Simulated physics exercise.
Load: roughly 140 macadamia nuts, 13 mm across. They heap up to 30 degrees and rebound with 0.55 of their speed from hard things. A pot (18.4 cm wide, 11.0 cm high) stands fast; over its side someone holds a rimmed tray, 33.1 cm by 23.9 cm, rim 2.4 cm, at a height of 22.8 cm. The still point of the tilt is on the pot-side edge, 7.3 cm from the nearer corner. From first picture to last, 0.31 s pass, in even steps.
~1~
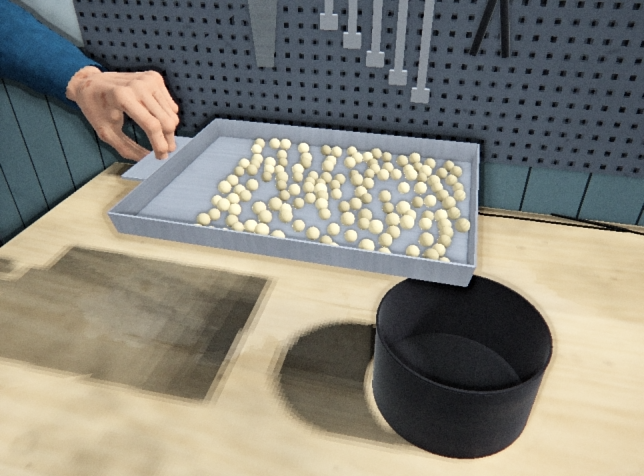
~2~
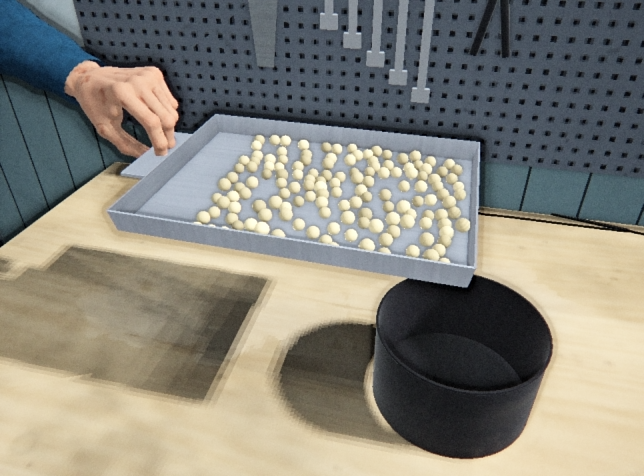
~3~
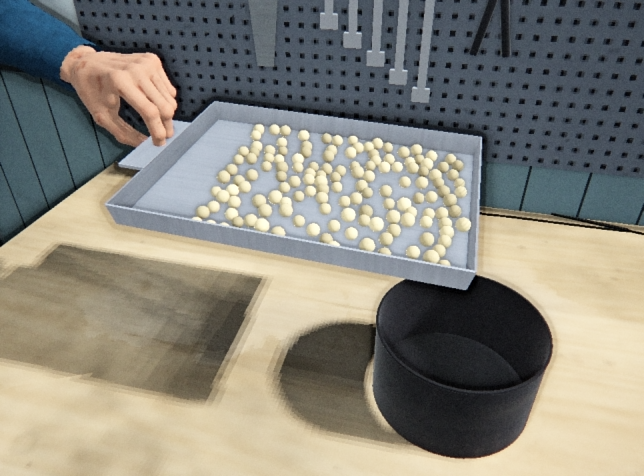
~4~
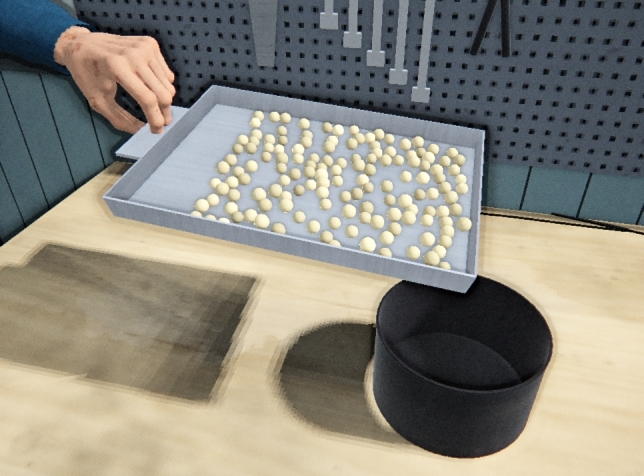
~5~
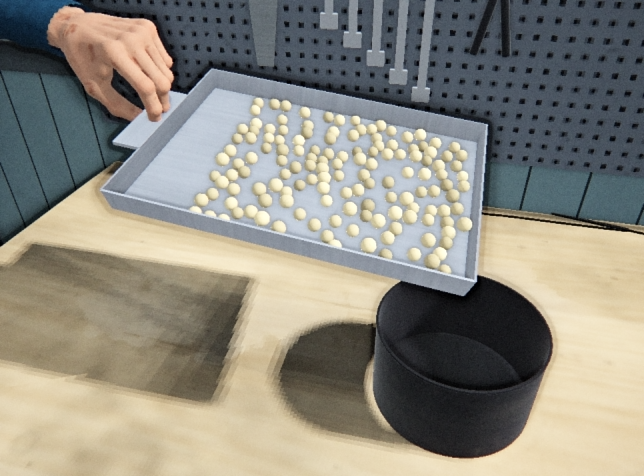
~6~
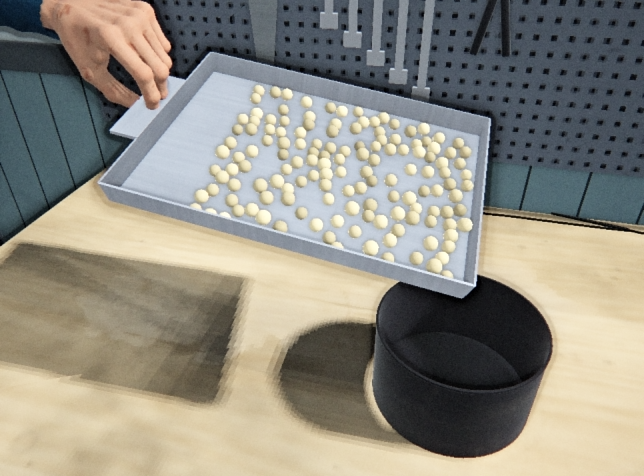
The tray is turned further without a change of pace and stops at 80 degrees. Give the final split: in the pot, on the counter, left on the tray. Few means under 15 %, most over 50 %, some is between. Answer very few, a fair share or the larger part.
Pot: Very few, counter: Very few, tray: The larger part.
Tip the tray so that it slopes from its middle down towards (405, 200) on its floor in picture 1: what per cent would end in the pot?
Some 0 per cent.
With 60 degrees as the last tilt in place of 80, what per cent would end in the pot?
It would be near 0 per cent.
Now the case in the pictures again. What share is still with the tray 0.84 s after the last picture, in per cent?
Some 100 per cent of the load.
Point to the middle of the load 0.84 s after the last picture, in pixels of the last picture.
At about (399, 208).
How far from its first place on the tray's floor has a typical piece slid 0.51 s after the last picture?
About 7 cm.
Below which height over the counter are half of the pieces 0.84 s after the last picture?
About 28 cm.
Then, 0.51 s after the last picture, tilt 46 degrees; the tray holds 100 %, the pot 0 %.
Then, 0.84 s after the last picture, tilt 67 degrees; the tray holds 100 %, the pot 0 %.
Then, 1.27 s after the last picture, tilt 80 degrees; the tray holds 95 %, the pot 0 %.
In the end, pot 0 %, counter 5 %, tray 95 %.
